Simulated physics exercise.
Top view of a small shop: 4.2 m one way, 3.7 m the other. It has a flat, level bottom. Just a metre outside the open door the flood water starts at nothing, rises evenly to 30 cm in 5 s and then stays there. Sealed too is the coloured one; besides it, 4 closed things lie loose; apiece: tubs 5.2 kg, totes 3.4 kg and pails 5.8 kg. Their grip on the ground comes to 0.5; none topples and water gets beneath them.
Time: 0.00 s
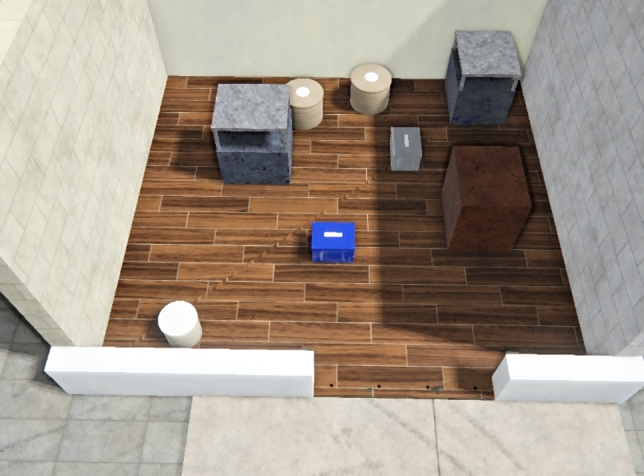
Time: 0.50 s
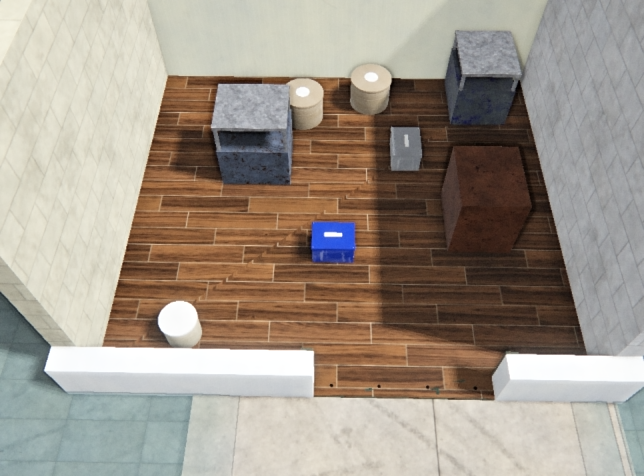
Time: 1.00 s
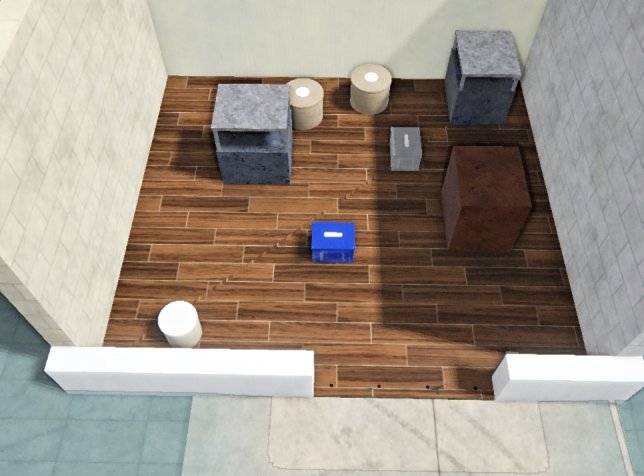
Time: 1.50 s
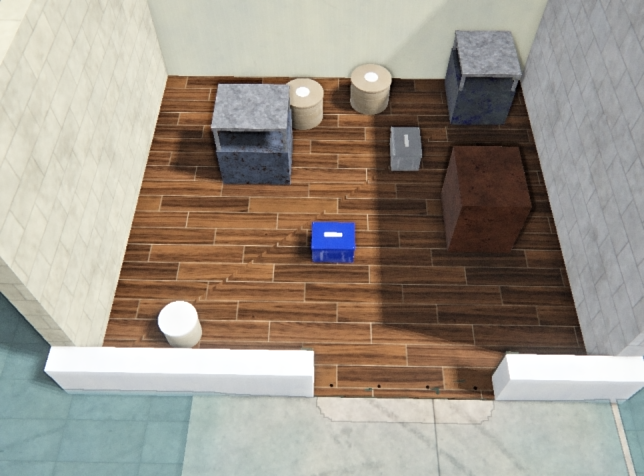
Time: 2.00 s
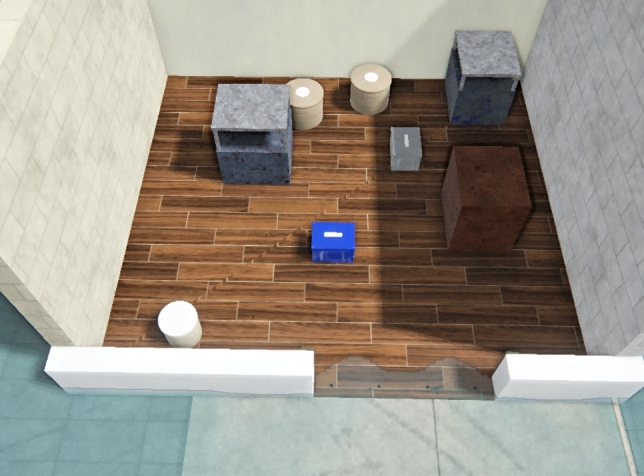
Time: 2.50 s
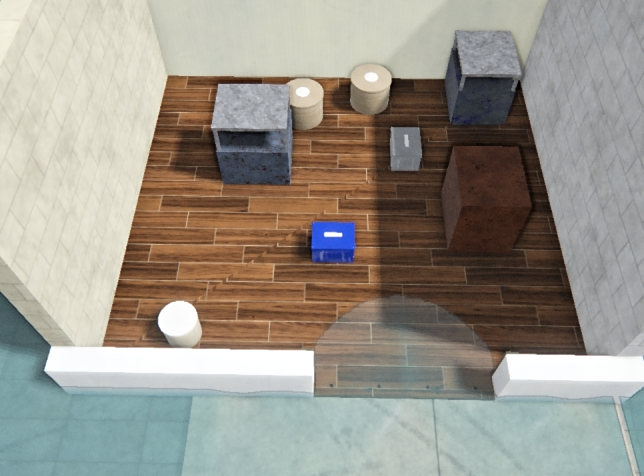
Water covers the paving outside, then spreads through the front gap onto the wooden floor.
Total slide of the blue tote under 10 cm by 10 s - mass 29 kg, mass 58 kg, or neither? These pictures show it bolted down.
My call: It requires the heavier amount.
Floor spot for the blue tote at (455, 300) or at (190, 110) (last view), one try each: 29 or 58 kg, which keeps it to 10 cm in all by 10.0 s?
In that order: Just the heavier works; just the heavier works.
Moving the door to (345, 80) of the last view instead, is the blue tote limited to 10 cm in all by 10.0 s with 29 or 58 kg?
Then only the higher weight holds it.
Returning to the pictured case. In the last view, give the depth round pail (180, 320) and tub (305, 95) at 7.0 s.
Some 3 cm at the first, some 4 cm at the second.
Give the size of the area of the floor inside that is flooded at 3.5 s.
Roughly 3.0 m2.
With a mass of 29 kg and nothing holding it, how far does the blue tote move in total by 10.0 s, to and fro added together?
About 60 cm altogether.
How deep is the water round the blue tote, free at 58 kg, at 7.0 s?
Around 10 cm.
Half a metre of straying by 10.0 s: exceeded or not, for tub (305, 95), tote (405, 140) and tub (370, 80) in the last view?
In order, the three come out above, above and above.
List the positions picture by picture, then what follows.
In the first frame, the blue tote at (333, 235), on the bottom; 0.0 m2 under water; 0 of 5 have shifted.
In the second frame, the blue tote at (333, 235) rests on the ground; 0.0 m2 under water; 0 of 5 have shifted.
In the third frame, the blue tote at (333, 235), on the bottom; water covers 0.0 m2; 0 of 5 have shifted.
In the fourth frame, the blue tote at (333, 235), on the bottom; 0.0 m2 under water; 0 of 5 have shifted.
In the fifth frame, the blue tote at (333, 235), on the bottom; 0.1 m2 under water; 0 of 5 have shifted.
In the sixth frame, the blue tote at (333, 235), on the bottom; 0.8 m2 under water; 0 of 5 have shifted.
After 3.5 s the blue tote would be 0 cm from its start with 29 kg and 0 cm from its start with 58 kg; 4 cm of water round it then.
After 4.5 s the blue tote would be 0 cm from its start with 29 kg and 0 cm from its start with 58 kg; 8 cm of water round it then.
After 7.0 s the blue tote would be 32 cm from its start with 29 kg and 0 cm from its start with 58 kg; 10 cm of water round it then.
After 10.0 s the blue tote would be 66 cm from its start with 29 kg and 0 cm from its start with 58 kg; 14 cm of water round it then.
